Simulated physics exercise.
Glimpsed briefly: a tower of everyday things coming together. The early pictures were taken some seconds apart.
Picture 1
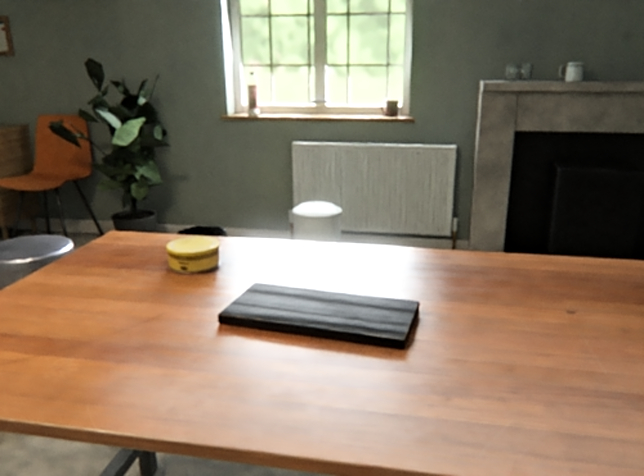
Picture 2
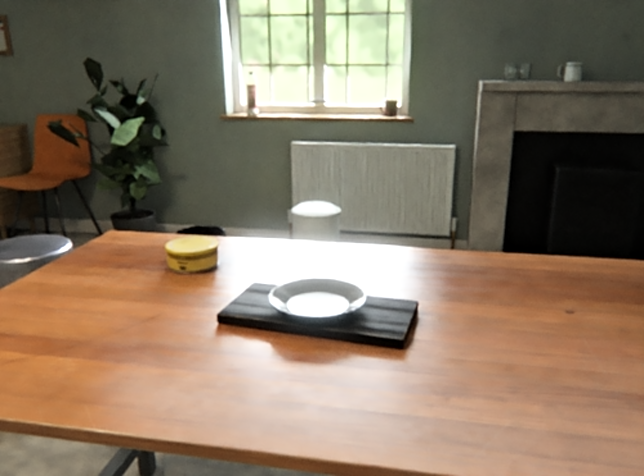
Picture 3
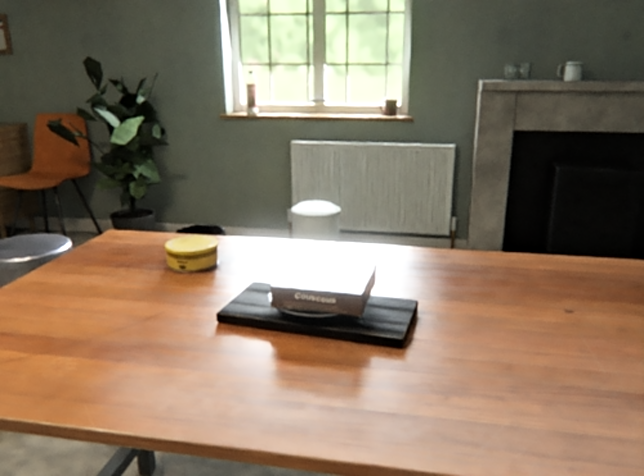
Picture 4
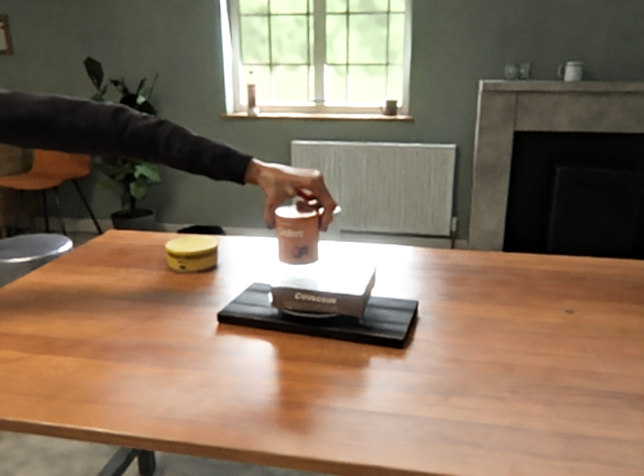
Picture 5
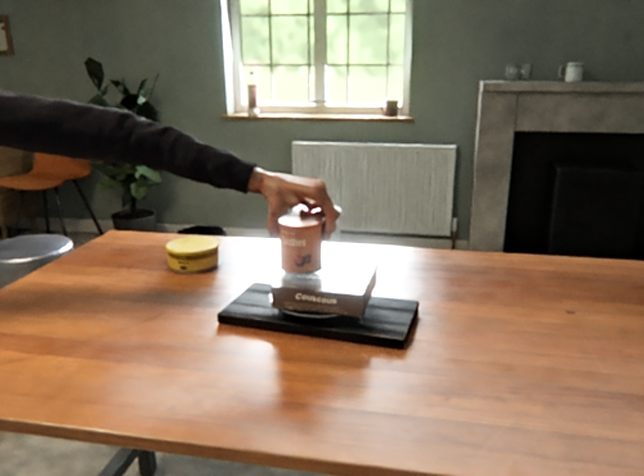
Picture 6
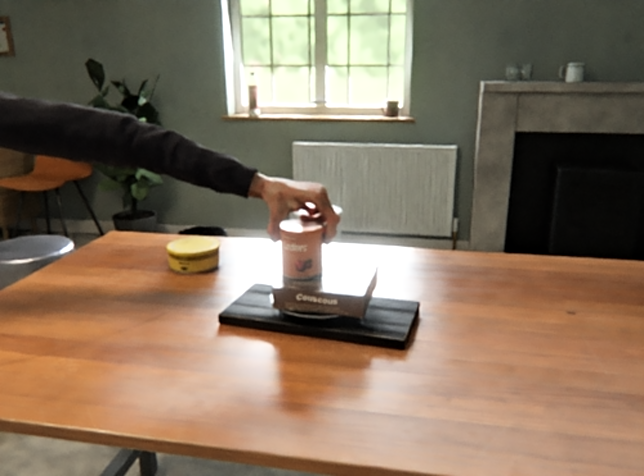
On a wooden table, a bowl then a box appear stacked on a dark board, and a hand lowers a pot onto them.
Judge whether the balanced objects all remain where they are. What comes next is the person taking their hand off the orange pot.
The objects all remain in place.
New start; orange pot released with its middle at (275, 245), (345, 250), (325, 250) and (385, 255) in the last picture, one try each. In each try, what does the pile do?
Topples over, stays standing, stays standing, topples over.
Then, 0.30 s after the last picture, nothing has stirred.
Then, 0.70 s after the last picture, orange pot resting near (302, 249).
At rest, all 5 in place. Seen from the same camera at the end, orange pot near (302, 249). The pile keeps its balance.
